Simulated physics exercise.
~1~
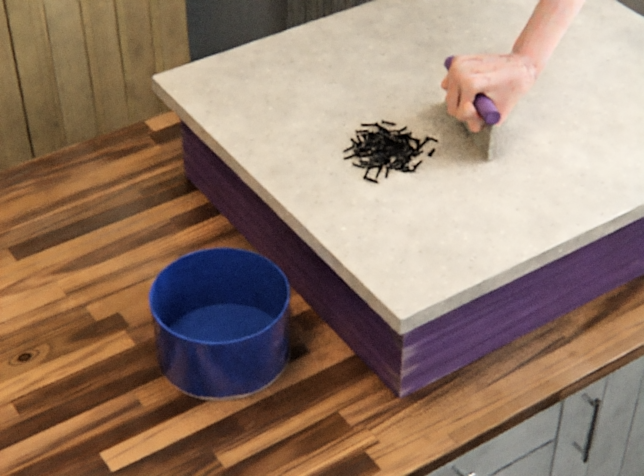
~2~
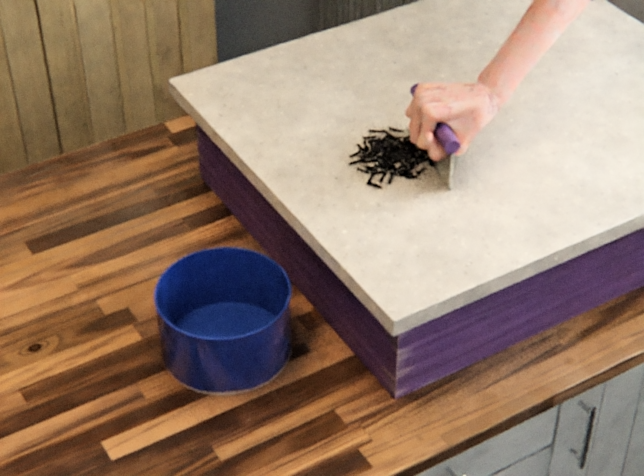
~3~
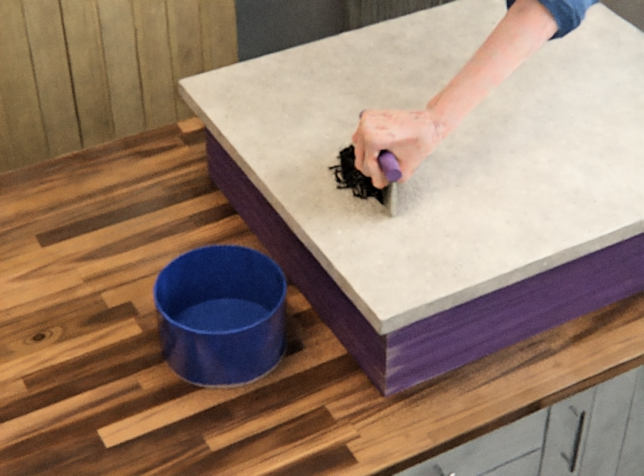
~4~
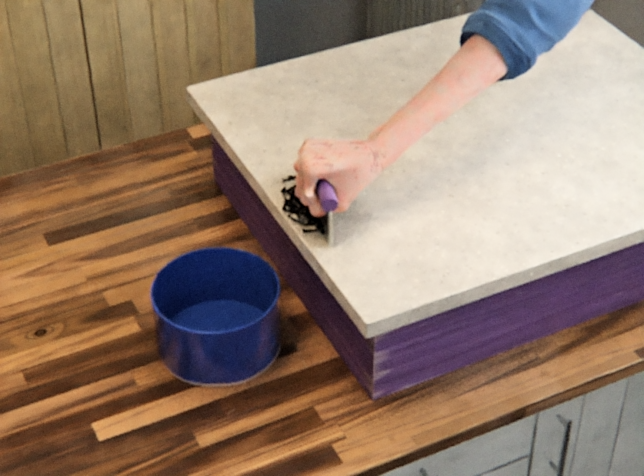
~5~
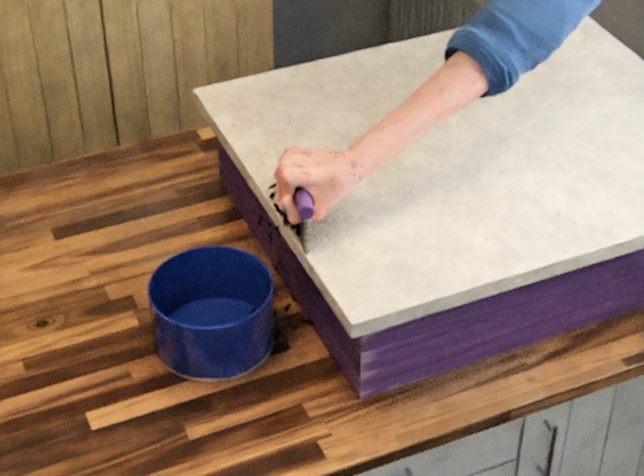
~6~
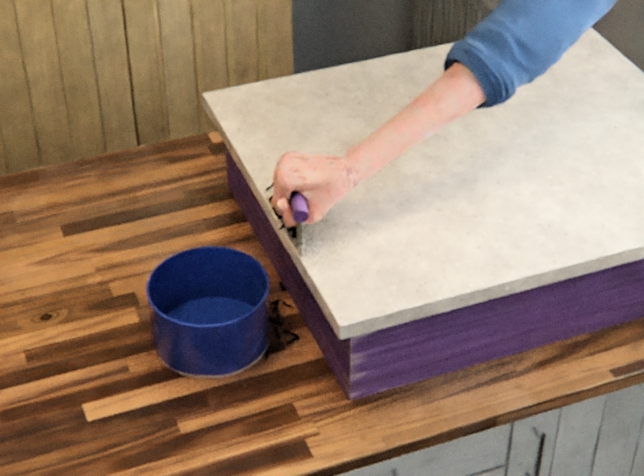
A hand grips a purple-handled scraper on a pale stone-like slab with purple sides, seen from above at an angle as the view drifts slightly sideways. The slab rests on a striped wooden counter, with a blue pot standing to its left below the edge and a small heap of black screws on top. The hand pushes the scraper leftward into the heap, bunching the screws and sliding them toward the slab's left edge. There it stops, and some screws tumble over the side. Several land on the counter beside the pot, while others remain by the blade.
